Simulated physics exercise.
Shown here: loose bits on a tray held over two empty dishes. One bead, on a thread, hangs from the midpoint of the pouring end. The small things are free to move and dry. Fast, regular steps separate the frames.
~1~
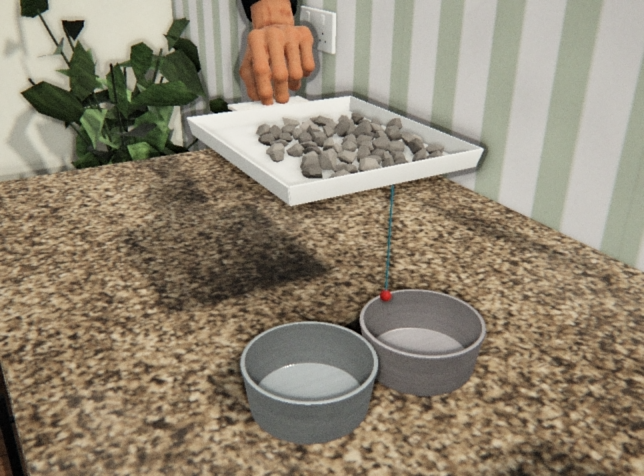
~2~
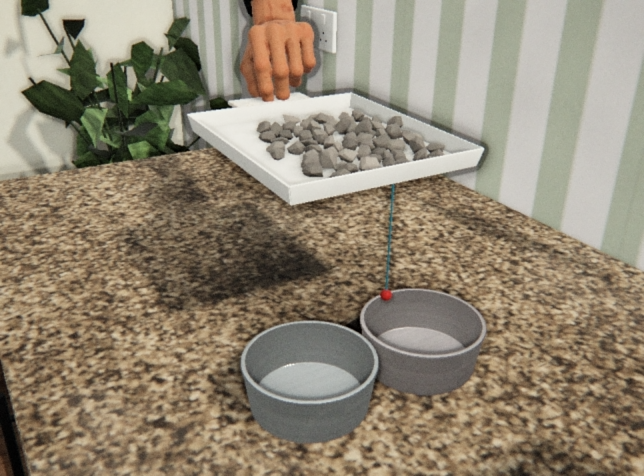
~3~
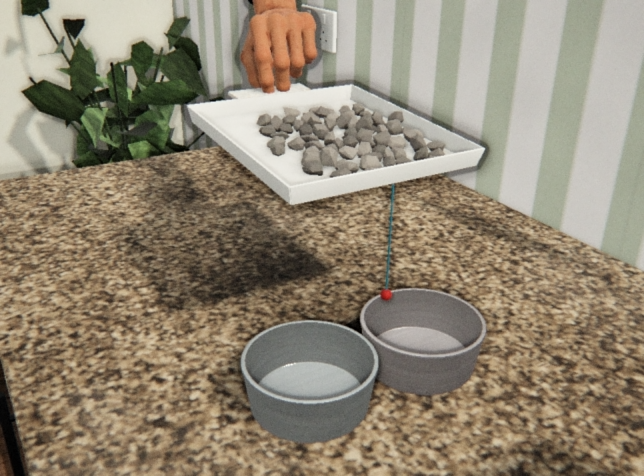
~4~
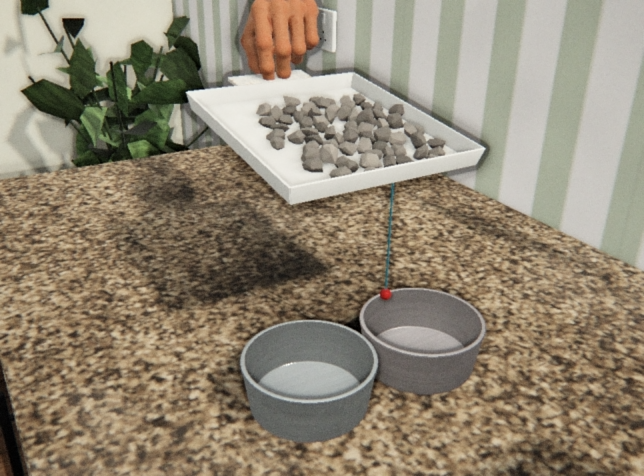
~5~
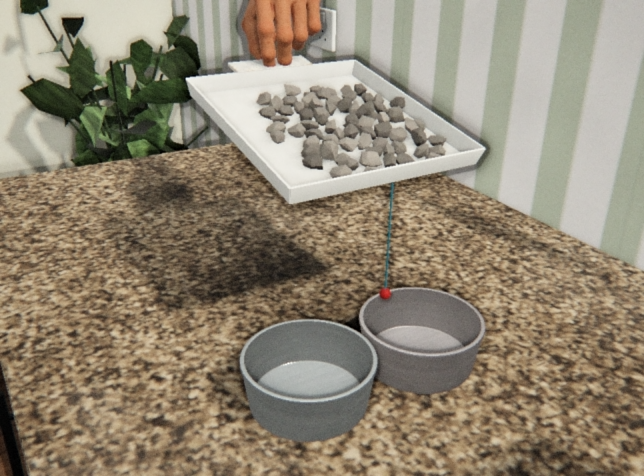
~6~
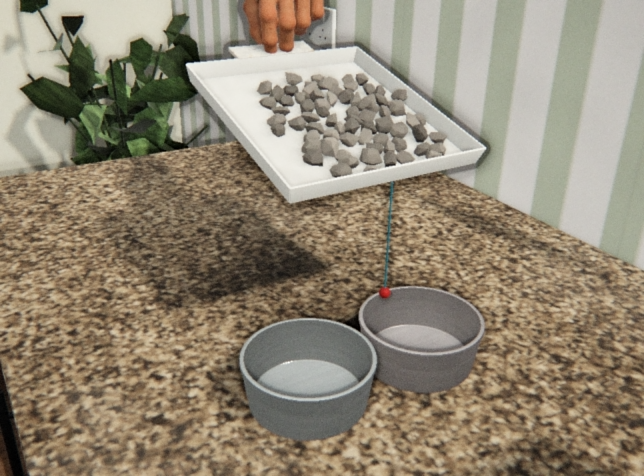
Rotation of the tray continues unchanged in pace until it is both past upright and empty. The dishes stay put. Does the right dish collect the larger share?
The greater part will fall into the right dish.
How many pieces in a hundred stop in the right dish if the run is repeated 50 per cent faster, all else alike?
Some 40 per cent.
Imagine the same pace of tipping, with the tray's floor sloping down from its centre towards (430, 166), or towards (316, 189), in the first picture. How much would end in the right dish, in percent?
Roughly 20 percent first and 0 percent second.
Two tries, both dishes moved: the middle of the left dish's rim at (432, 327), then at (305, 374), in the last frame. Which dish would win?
The dish to the left, then the dish to the right.
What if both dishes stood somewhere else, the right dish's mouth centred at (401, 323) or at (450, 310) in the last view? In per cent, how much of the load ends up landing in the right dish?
About 40 and 50 per cent respectively.
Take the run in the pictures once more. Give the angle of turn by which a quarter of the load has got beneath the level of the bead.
About 95° of tilt.
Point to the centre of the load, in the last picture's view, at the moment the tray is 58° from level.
Near (393, 129).
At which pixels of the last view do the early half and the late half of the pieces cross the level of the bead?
At (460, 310) for the first part, then at (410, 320) for the others.
Just after the last frame, tray tipped steeply; every one on the tray.
A moment on, tray tipped right over; roughly two thirds on the tray; about a tenth in the left dish; about a tenth in the right dish; just a few outside both; roughly a quarter in the air.
Further on, tray tipped past a quarter turn; roughly a quarter in the left dish; roughly half in the right dish; roughly a third outside both.
When it is over, tray tipped past a quarter turn; roughly a quarter in the left dish; roughly half in the right dish; roughly a third outside both.
